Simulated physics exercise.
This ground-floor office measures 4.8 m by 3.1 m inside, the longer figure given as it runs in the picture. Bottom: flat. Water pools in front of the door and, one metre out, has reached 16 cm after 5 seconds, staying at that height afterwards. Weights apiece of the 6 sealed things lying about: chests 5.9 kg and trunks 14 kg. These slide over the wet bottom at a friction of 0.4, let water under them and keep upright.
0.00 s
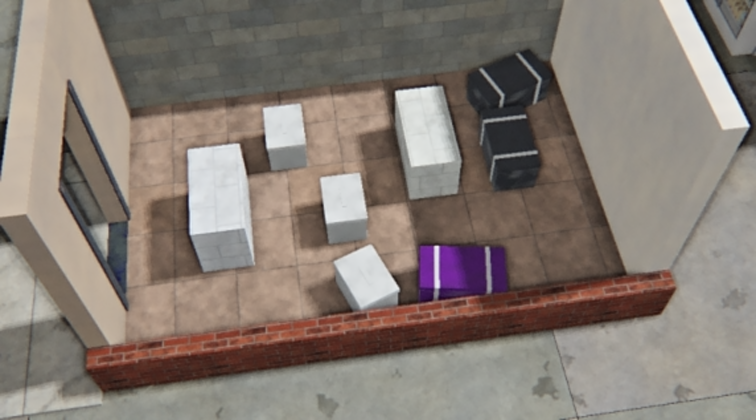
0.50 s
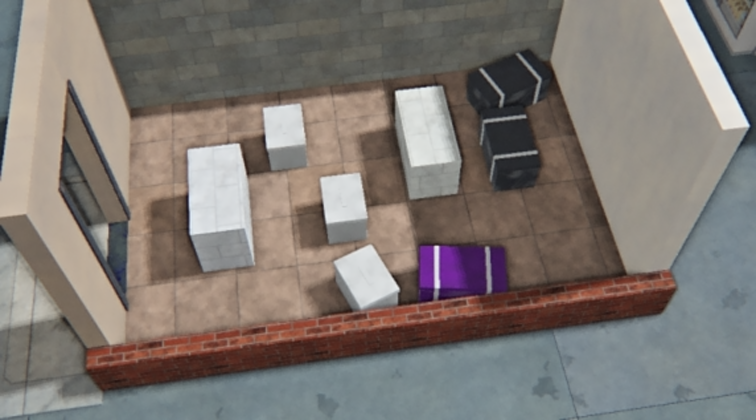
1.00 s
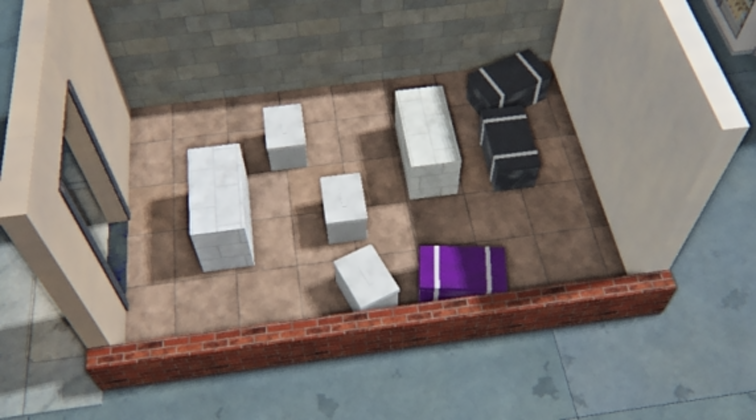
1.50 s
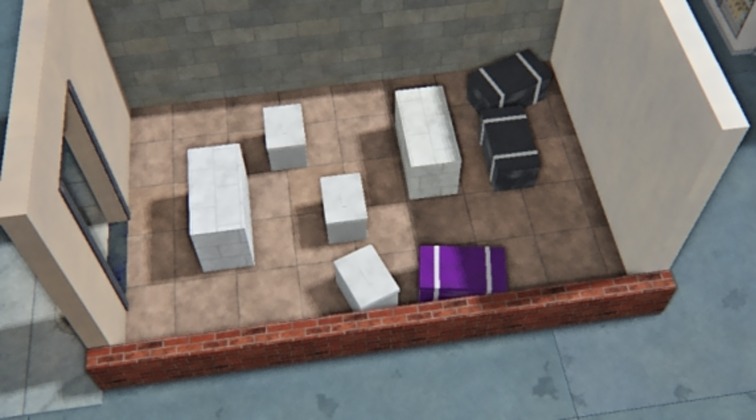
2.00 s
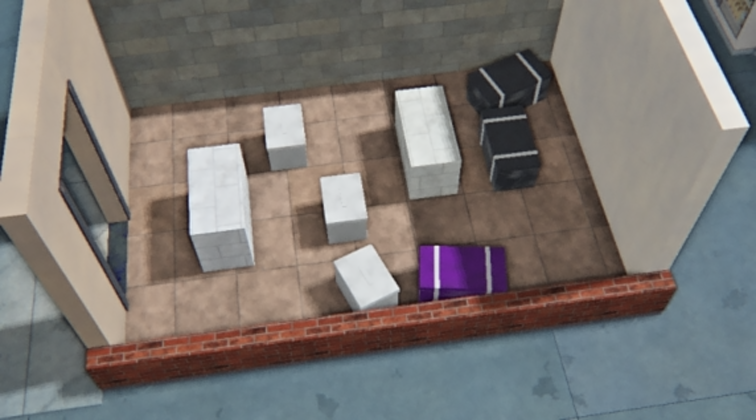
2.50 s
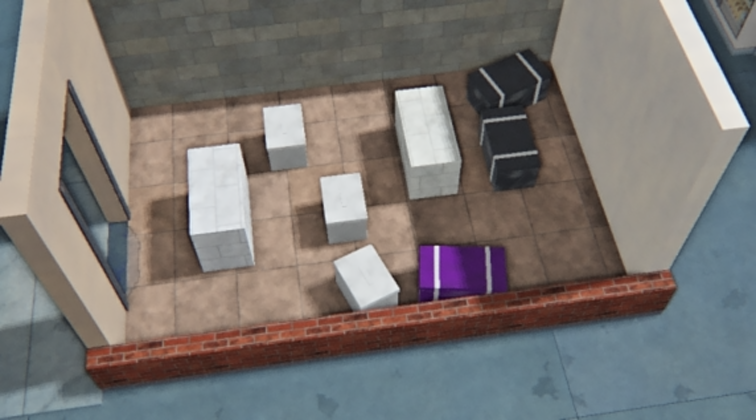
Bluish water spreads over the ground outside while the white blocks and trunks inside stay still.
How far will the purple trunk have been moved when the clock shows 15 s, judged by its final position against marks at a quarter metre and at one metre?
It winds up well off.
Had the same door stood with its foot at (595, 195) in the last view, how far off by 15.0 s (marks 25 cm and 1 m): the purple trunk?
As for the purple trunk, it winds up a long way off.
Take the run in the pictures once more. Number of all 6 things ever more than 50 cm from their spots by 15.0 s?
It works out to 3.
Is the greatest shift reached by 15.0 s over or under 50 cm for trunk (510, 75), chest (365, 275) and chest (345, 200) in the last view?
First smaller, then greater, then greater.
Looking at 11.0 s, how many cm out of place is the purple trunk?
About 100 cm.
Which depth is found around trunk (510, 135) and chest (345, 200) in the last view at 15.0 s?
I'd estimate 9 cm for the first and 4 cm for the second.
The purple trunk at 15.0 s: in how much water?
Around 9 cm.
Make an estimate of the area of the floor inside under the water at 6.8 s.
Close to 6.0 m2, I'd say.
After 3.5 s the purple trunk is near (463, 267), 0.0 m from its start, aground; 0 afloat.
After 6.8 s the purple trunk is near (463, 267), 0.0 m from its start, aground; 0 afloat.
After 11.0 s the purple trunk is near (538, 207), 1.0 m from its start, aground; 3 afloat.
After 15.0 s the purple trunk is near (550, 147), 1.7 m from its start, afloat; 6 afloat.
